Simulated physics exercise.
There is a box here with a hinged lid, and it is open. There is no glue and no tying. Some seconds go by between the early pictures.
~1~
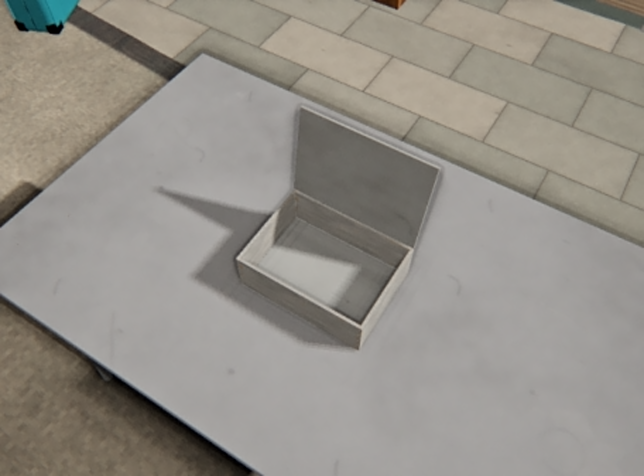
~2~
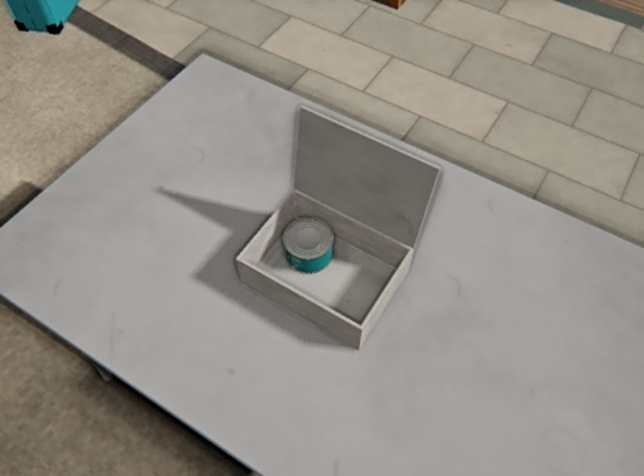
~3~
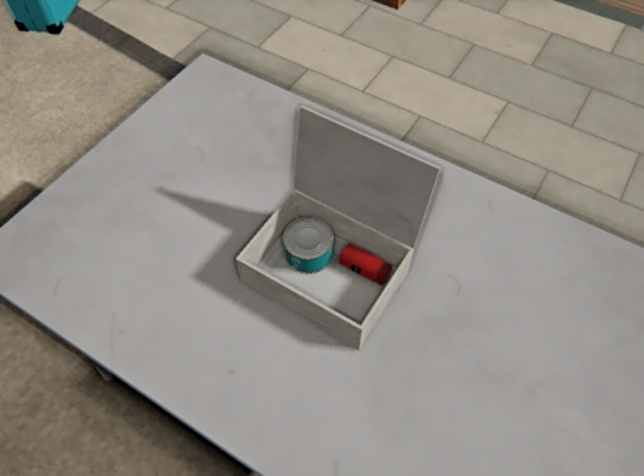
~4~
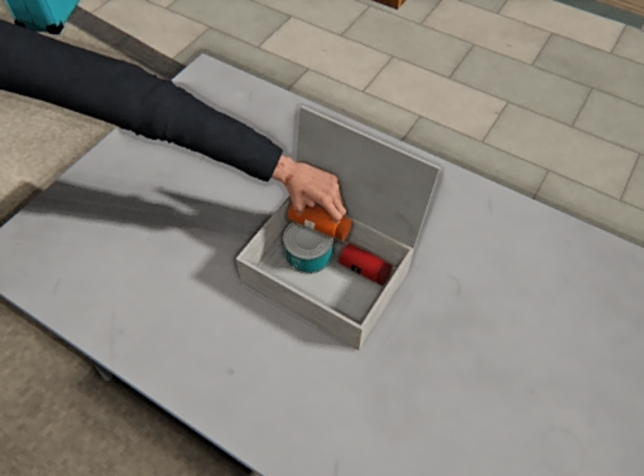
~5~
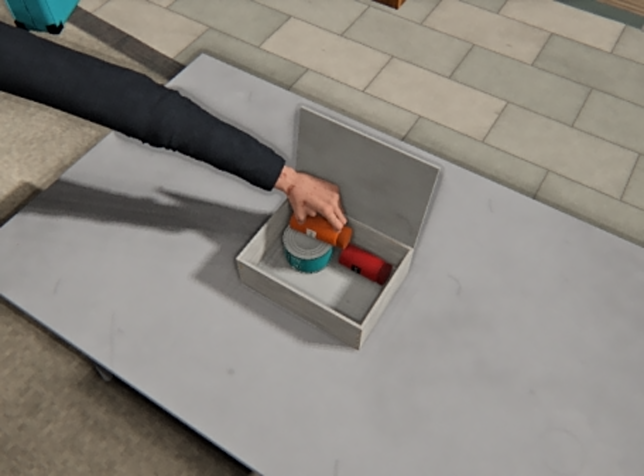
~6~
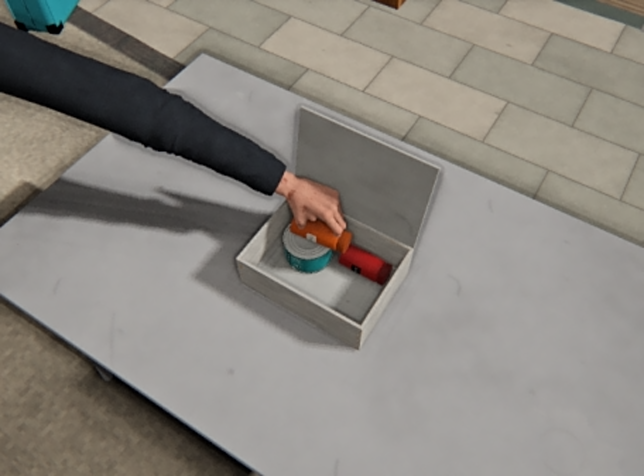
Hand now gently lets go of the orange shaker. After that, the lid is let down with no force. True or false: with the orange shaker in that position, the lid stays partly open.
True.
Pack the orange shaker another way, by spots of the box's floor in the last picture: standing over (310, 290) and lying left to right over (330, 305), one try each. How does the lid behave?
First time round it won't go down, and second time round it drops into place.
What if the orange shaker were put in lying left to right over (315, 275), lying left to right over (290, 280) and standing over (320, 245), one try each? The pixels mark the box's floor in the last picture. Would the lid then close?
So: First shut tight, second shut tight, third open.
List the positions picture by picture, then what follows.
The last thing is not in view yet, in the first picture.
The last thing is not in view yet; turquoise tub (309, 246), in the second picture.
The last thing is not in view yet; turquoise tub (309, 246), in the third picture.
Coming down; orange shaker (320, 219); turquoise tub (309, 246), in the fourth picture.
Coming down; orange shaker (321, 228); turquoise tub (309, 246), in the fifth picture.
Put in, still held; orange shaker (321, 233); turquoise tub (309, 246), in the sixth picture.
Then, 1.20 s later than the last frame, lid starting down.
Then, 1.70 s later than the last frame, lid 49° above the rim.
Then, 2.00 s later than the last frame, lid 19° above the rim.
When it is over, lid 14° above the rim; all 3 as before. End places, in pixels of the last picture, orange shaker near (321, 234).
